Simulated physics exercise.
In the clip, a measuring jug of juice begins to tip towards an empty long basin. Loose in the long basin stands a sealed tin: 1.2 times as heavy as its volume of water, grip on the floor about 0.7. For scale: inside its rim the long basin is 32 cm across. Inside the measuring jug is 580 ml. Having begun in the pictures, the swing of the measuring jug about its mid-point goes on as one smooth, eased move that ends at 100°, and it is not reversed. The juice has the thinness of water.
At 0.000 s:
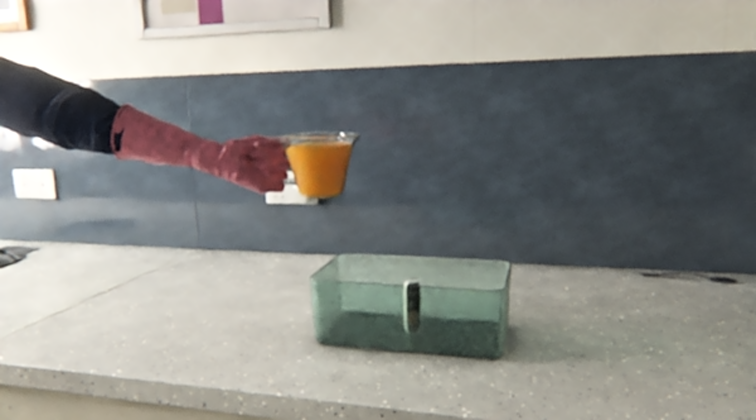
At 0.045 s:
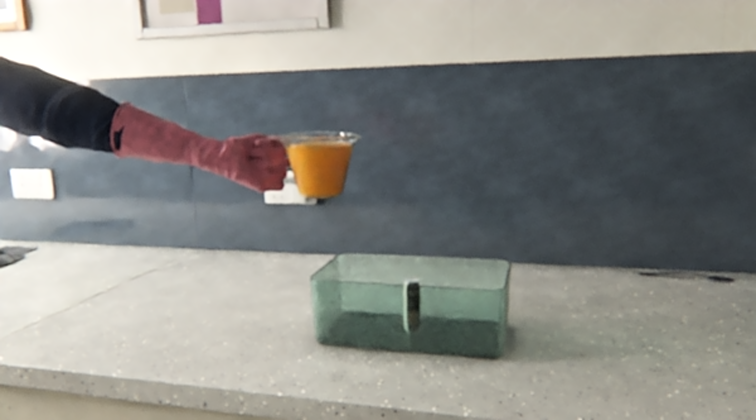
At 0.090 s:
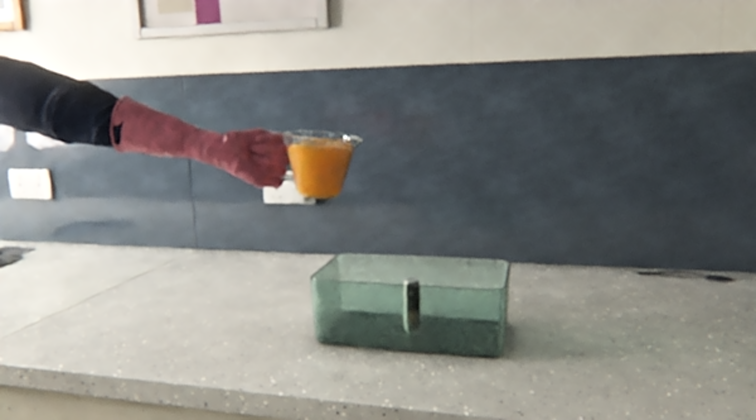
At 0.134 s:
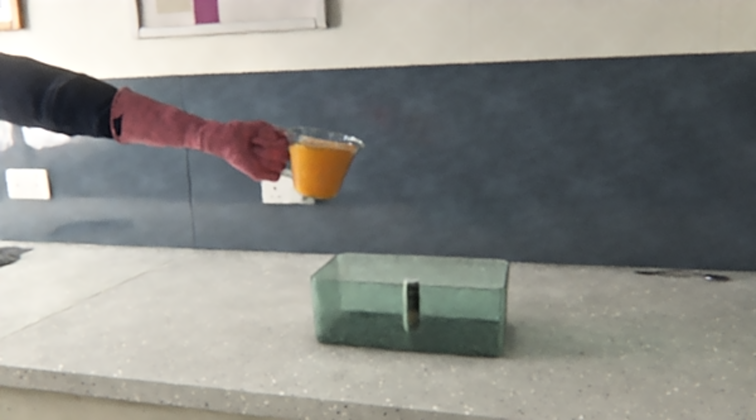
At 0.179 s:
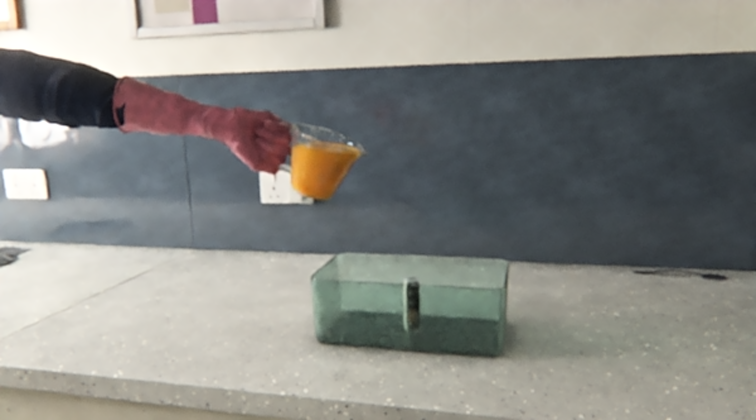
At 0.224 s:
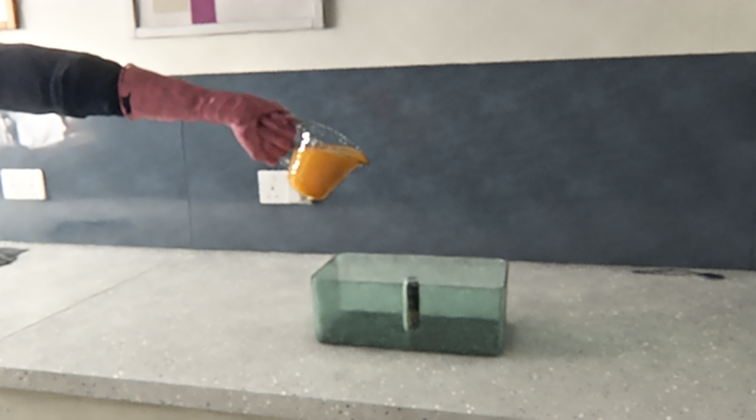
A gloved hand tilts a measuring jug of orange juice rightward above a green basin.
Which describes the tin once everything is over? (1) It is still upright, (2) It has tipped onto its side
Answer: 2.
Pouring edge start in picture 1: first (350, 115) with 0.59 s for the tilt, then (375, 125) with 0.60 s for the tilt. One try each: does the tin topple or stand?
Trial 1 - tin tips; trial 2 - tin tips.
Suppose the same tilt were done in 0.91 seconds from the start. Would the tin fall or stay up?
Outcome - the tin comes down.
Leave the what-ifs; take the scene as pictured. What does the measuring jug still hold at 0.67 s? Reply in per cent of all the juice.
Roughly 5 percent remains.
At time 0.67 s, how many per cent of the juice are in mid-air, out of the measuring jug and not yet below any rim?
Some 14 per cent.
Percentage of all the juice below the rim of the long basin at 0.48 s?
About 20%.
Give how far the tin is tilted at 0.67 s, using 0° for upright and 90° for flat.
Looks like some 5 degrees from vertical upright.
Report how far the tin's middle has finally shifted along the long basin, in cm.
The middle of the tin ends some 9.0 cm along the basin.
By 0.48 s the tilt is 93° and 38 per cent is still to pour; the tin stands where it began.
By 0.67 s the tilt is 100° and 5 per cent is still to pour; the tin leans 5°.
By 0.87 s the tilt is 100° and 0 per cent is still to pour; the tin lies on its side.
By 1.08 s the tilt is 100° and 0 per cent is still to pour; the tin lies on its side.
At rest the tin lies on its side.
